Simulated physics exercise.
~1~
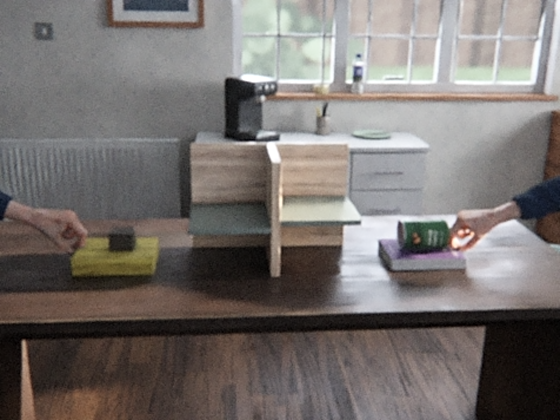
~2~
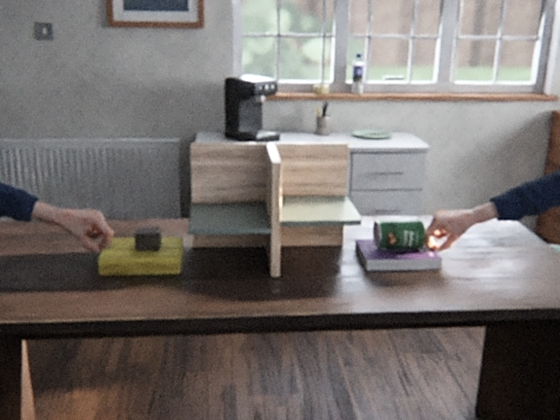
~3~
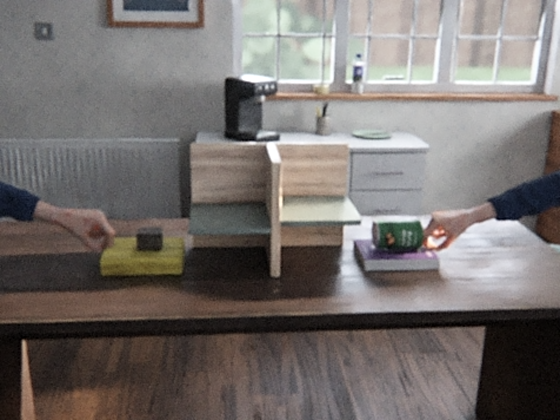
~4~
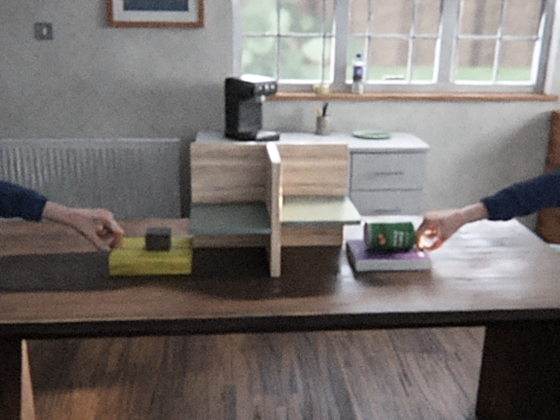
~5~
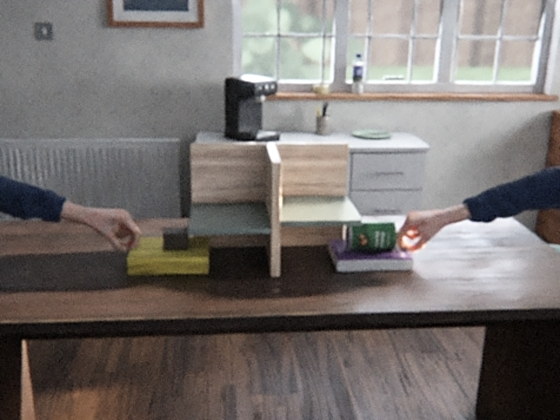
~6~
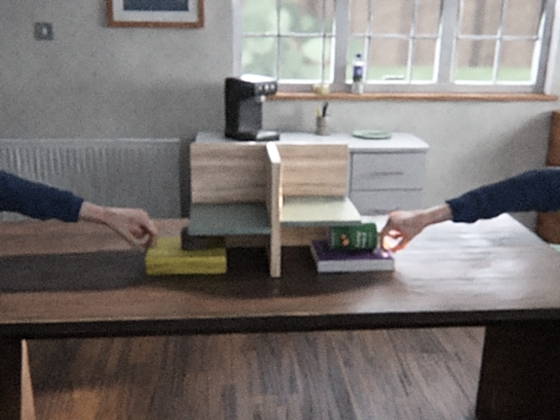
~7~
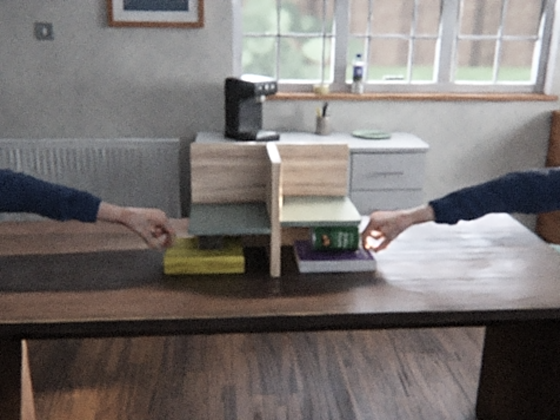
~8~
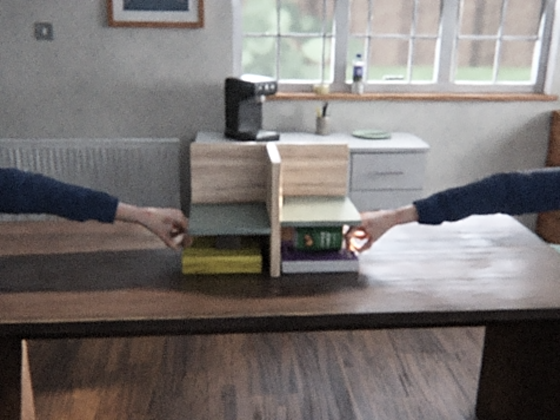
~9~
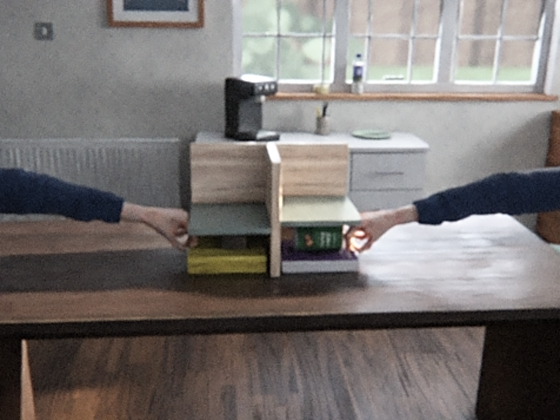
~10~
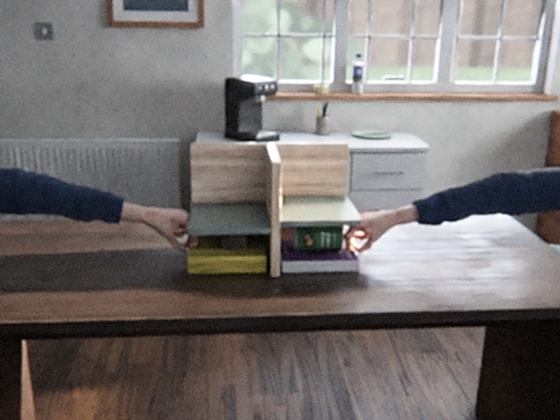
On a wooden table, two hands slide a block and a green tin under low shelves.
